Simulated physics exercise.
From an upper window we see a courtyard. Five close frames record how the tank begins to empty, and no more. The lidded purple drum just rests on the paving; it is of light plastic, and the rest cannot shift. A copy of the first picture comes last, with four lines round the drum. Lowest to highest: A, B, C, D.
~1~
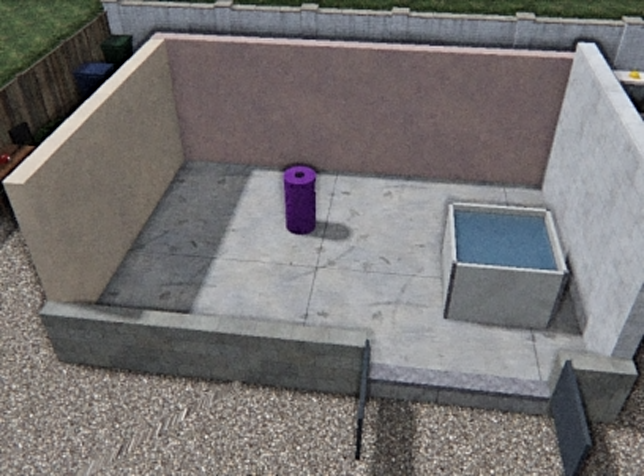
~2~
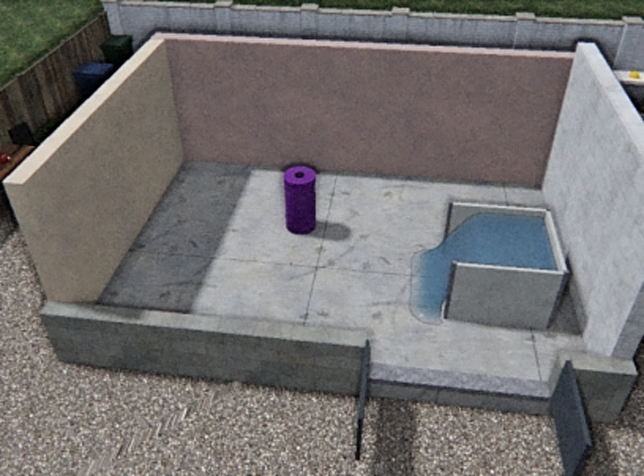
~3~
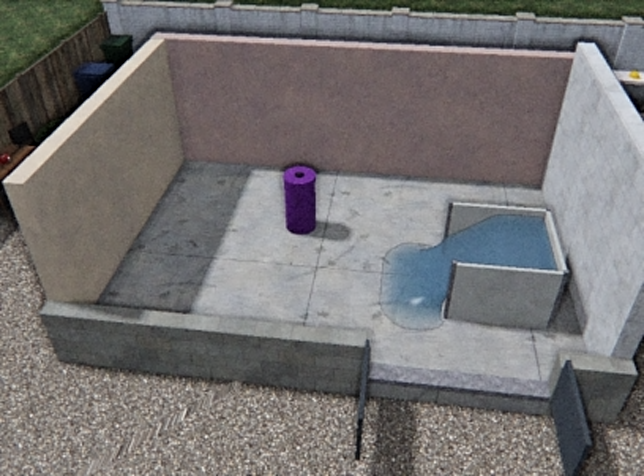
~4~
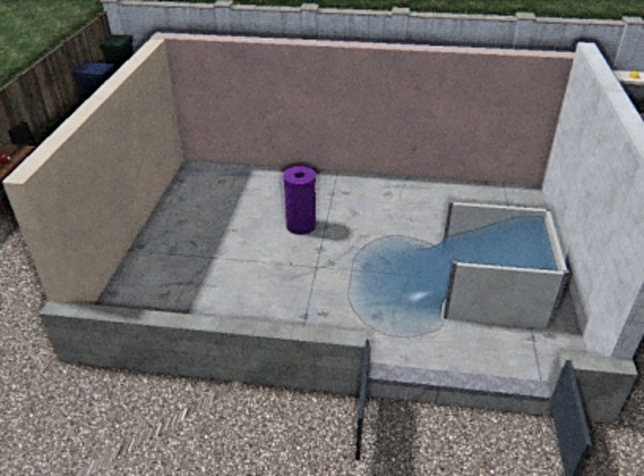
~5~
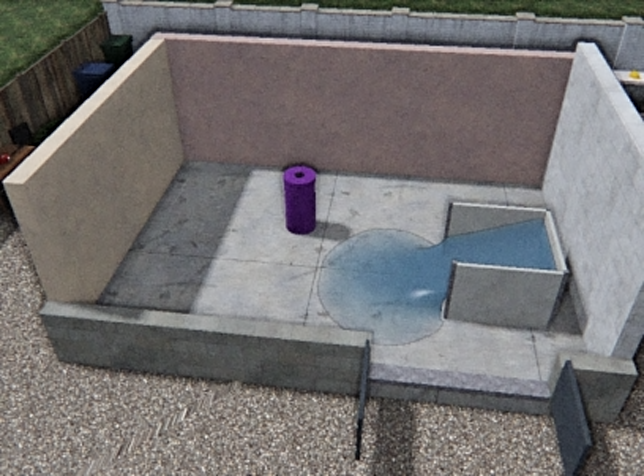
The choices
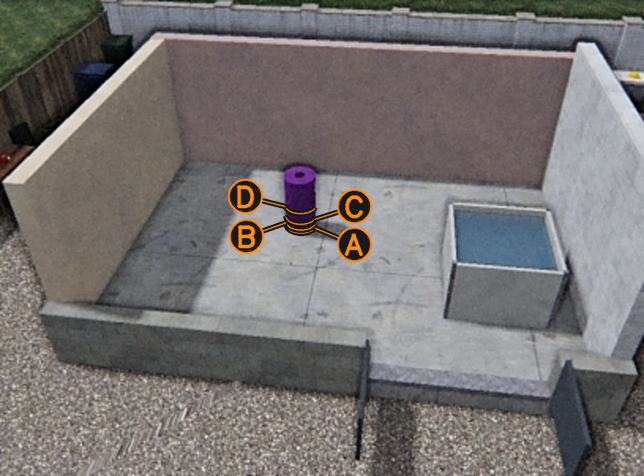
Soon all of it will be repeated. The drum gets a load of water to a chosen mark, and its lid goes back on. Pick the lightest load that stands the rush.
Go for D.
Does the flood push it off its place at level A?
Yes, that goes wrong.
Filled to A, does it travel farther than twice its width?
Yes, clearly.
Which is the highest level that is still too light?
Level C.
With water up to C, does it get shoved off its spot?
Yes.
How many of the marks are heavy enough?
One.
On the marked copy, A at (298, 233); B at (298, 230); C at (298, 224); D at (298, 213); from the bottom up A, B, C, D.
For level A, it is pushed about 5 times its own width away.
For level B, it is pushed about 3 times its own width away.
For level C, it is pushed about its own width away.
For level D, it shifts by a finger or two and stays.
